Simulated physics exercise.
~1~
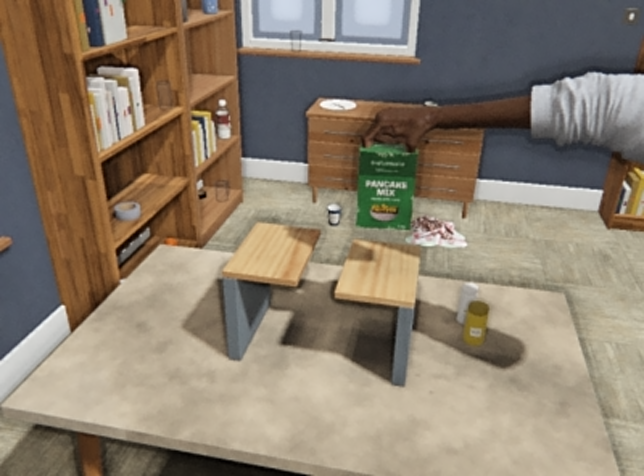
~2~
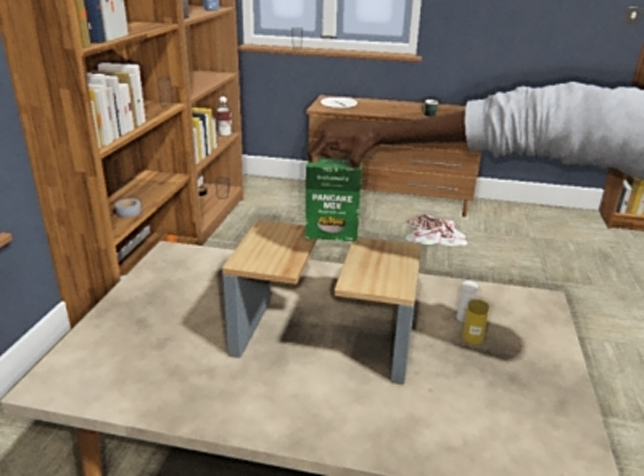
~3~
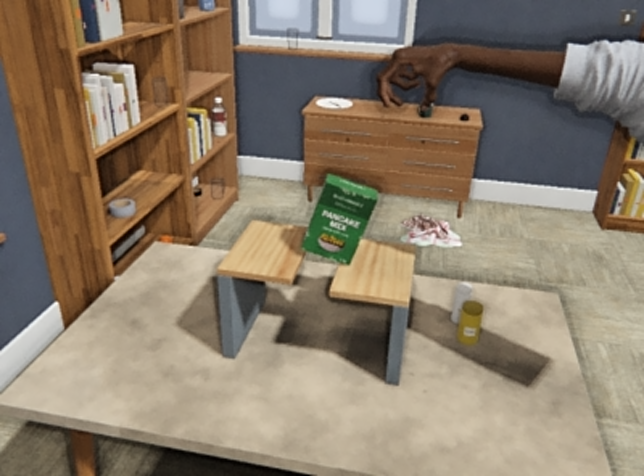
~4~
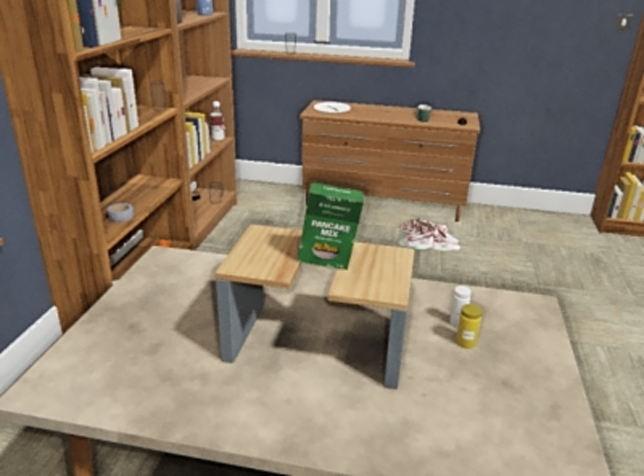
The video shows a hand holding a green pancake mix packet above two small wooden-topped supports on a table, moving it left over the gap and releasing it. The packet tilts, then ends leaning slightly, caught across the supports, while white and yellow shakers stay in place.
